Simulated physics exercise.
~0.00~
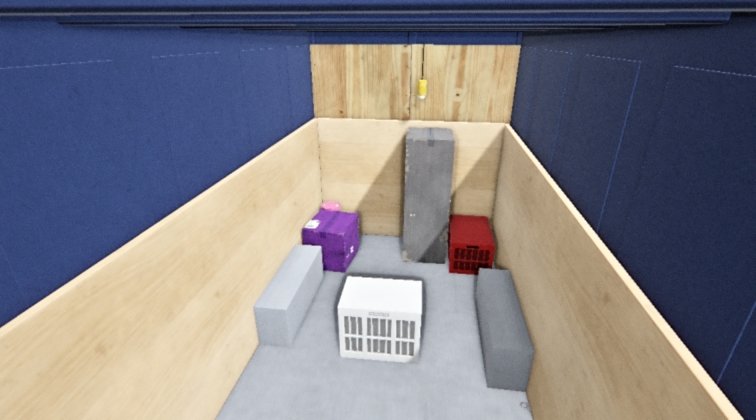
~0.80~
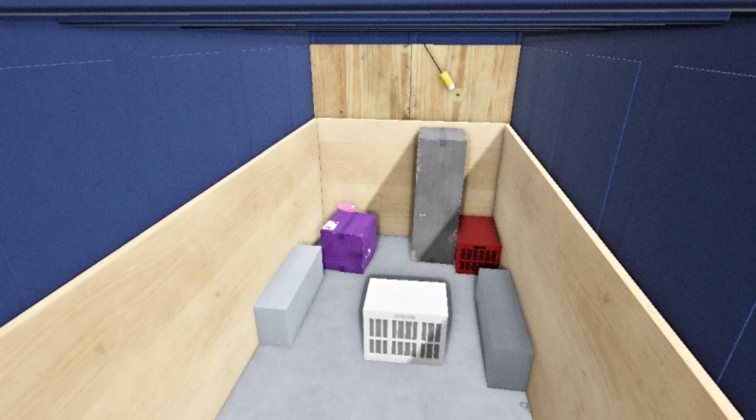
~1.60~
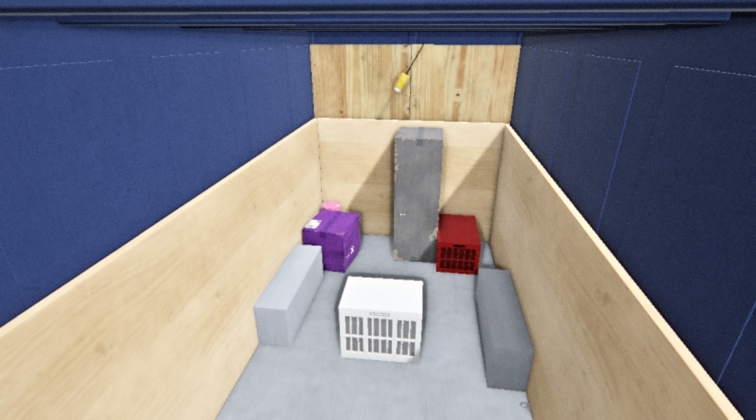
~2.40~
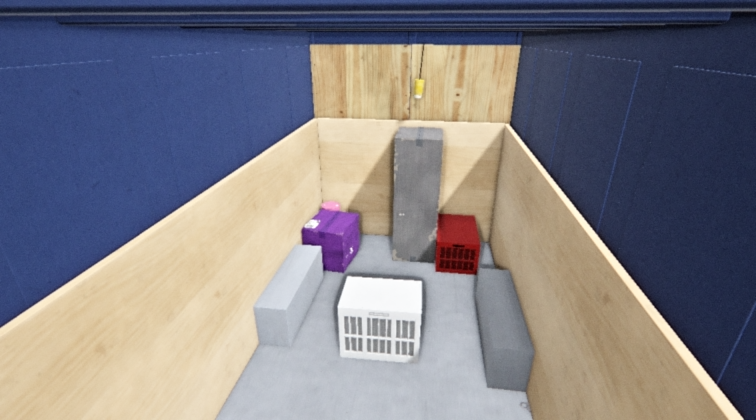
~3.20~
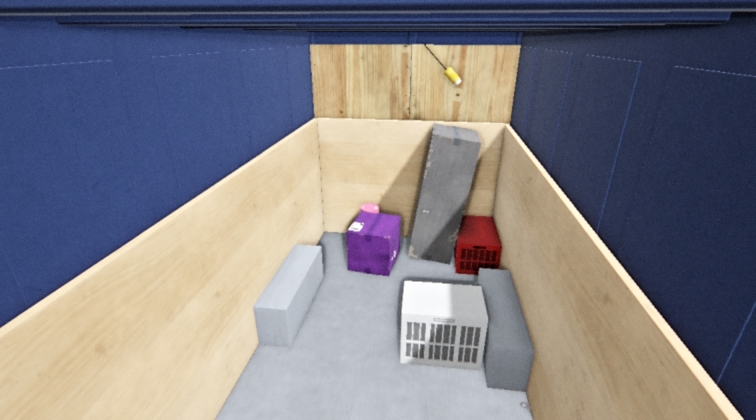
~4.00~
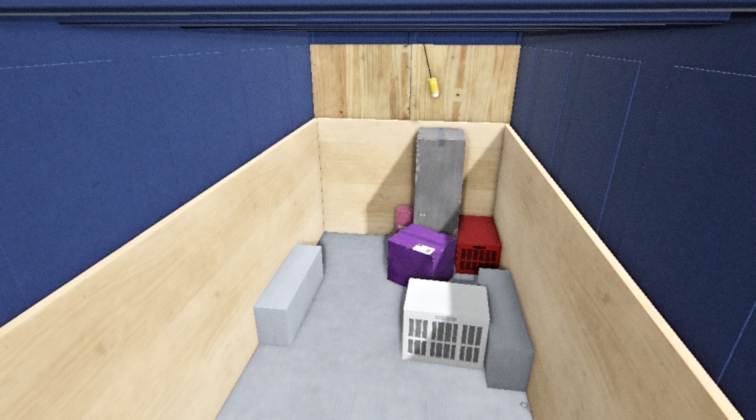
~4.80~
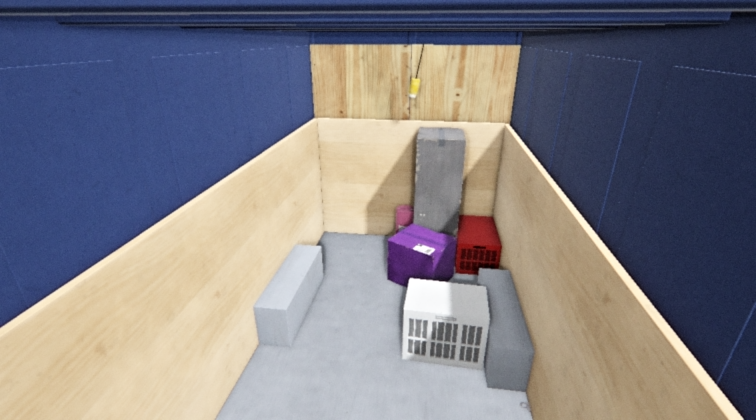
Boxes in a van slide right, left, then right again, ending bunched toward the right.
